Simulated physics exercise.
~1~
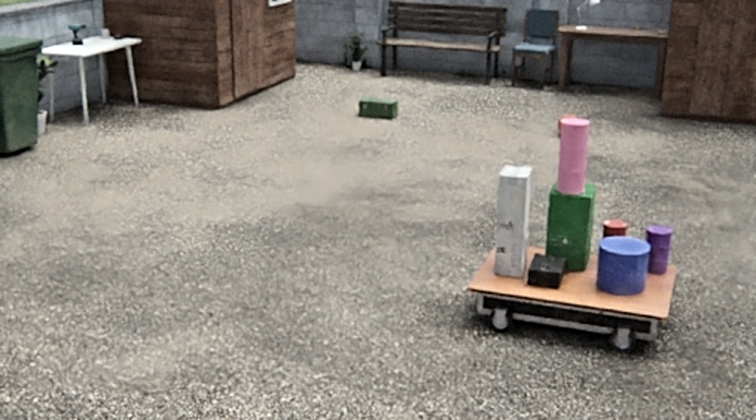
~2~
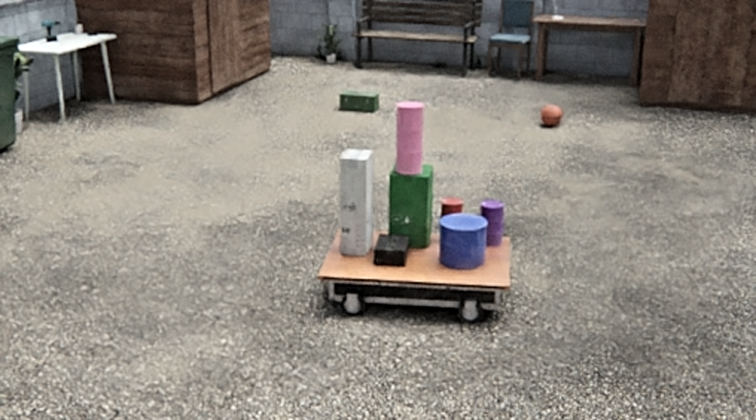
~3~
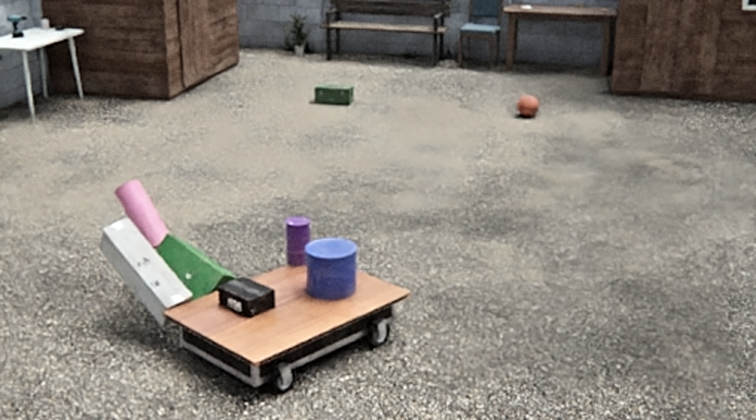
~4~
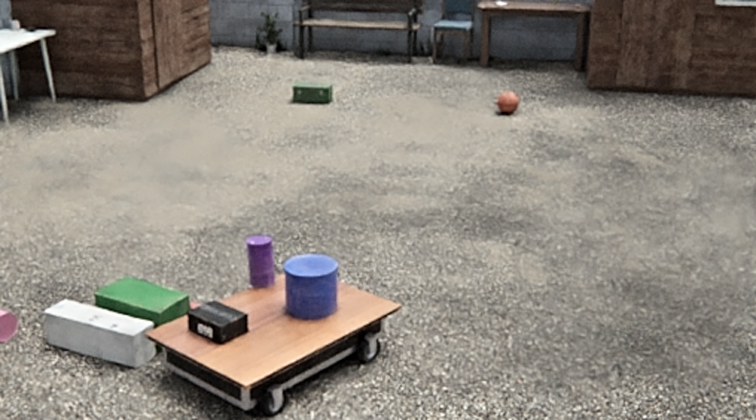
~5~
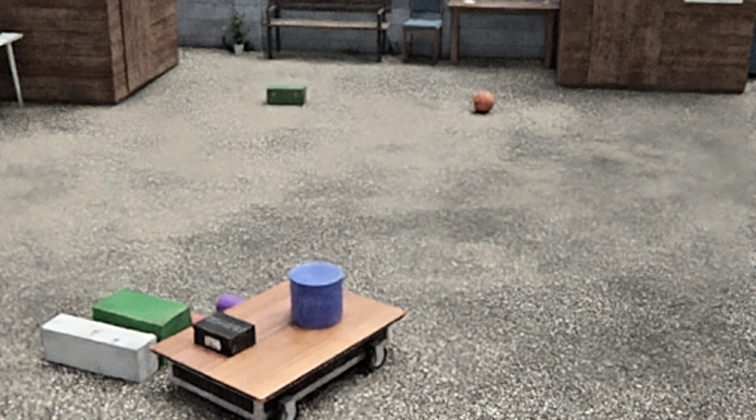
A flat wooden cart on small wheels rolls left across a gravel yard, seen from slightly above, with sheds, a bench and tables behind. It carries a white box at left, a green box with a pink canister on top, a small black parcel, a blue pail, and red and purple canisters. As the cart turns, the white box, green box and pink canister tip off its left side. They land on the gravel with the red canister, and the purple canister drops off last. The blue pail and black parcel remain aboard.
